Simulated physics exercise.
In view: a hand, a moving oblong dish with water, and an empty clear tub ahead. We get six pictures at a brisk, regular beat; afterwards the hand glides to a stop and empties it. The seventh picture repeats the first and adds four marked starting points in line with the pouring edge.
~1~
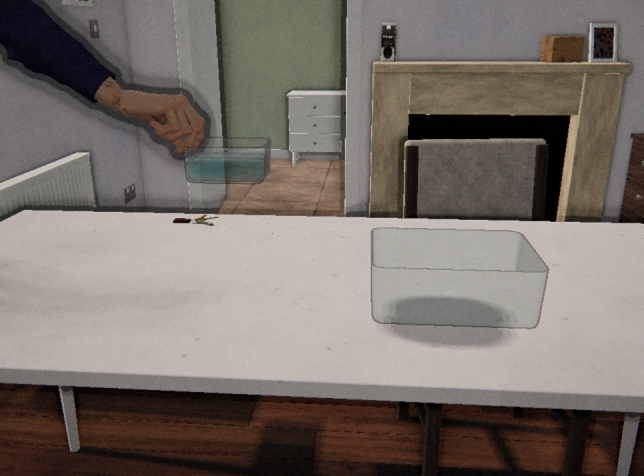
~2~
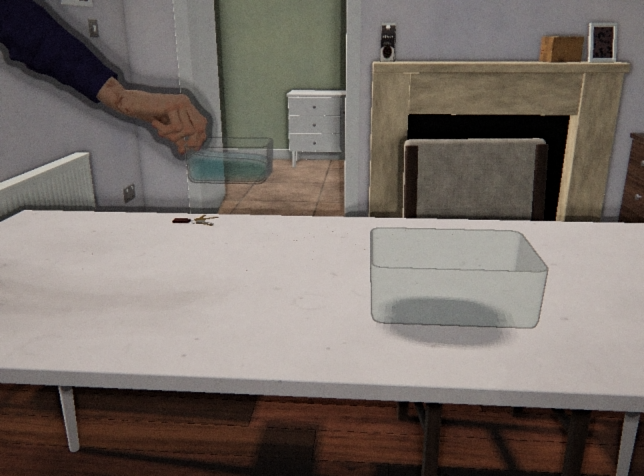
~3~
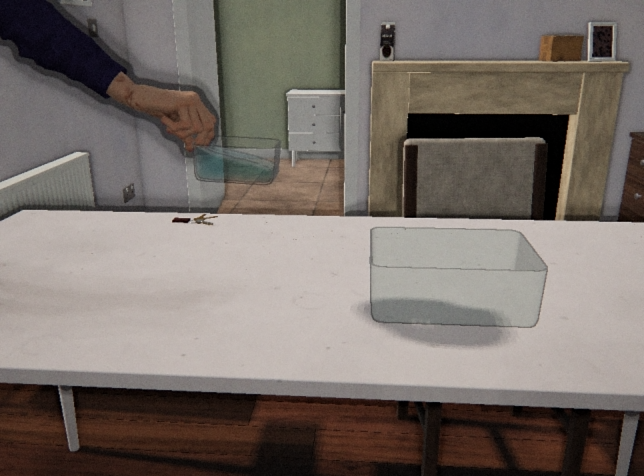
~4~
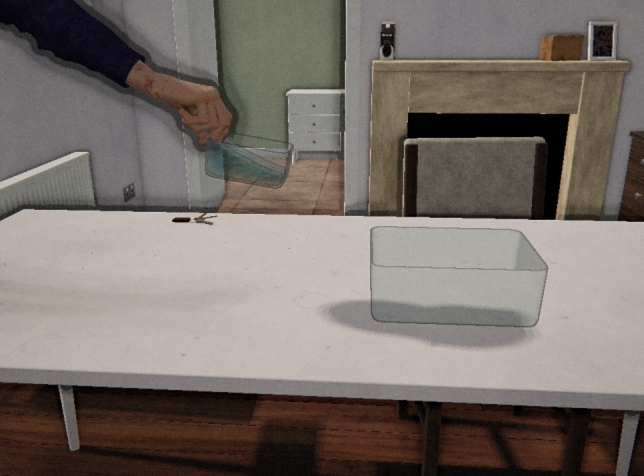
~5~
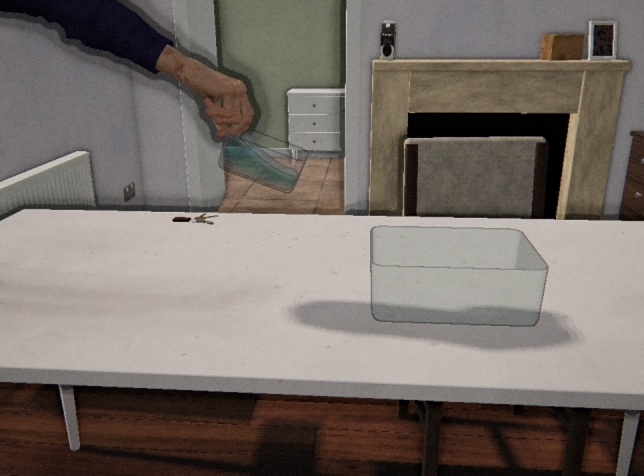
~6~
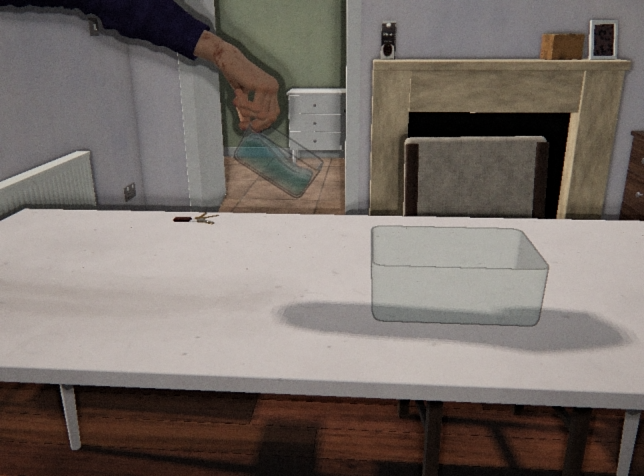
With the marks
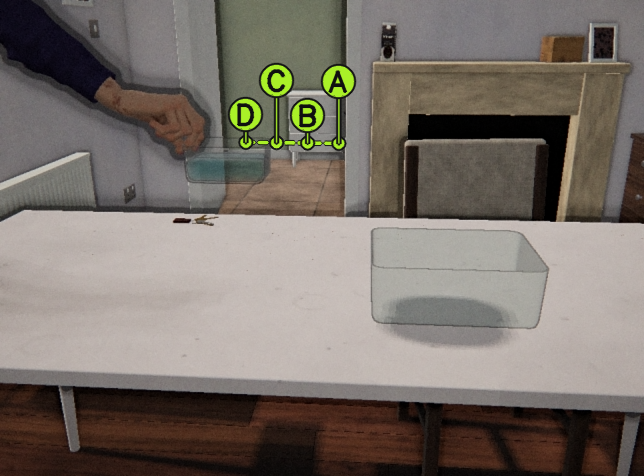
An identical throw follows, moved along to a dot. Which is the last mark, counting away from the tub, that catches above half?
The answer is dot D.
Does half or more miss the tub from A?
No, that is safe.
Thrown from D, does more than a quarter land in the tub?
Yes, clearly.
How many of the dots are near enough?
All of the four.
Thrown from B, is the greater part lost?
No.
On the marked copy, A at (338, 143); B at (307, 143); C at (276, 142); D at (245, 142).
With A, about 96 % lands in the tub, 2 % falls short.
With B, about 89 % lands in the tub, 5 % falls short and 6 % goes beside or beyond.
With C, about 75 % lands in the tub, 16 % falls short and 10 % goes beside or beyond.
With D, about 63 % lands in the tub, 30 % falls short and 7 % goes beside or beyond.
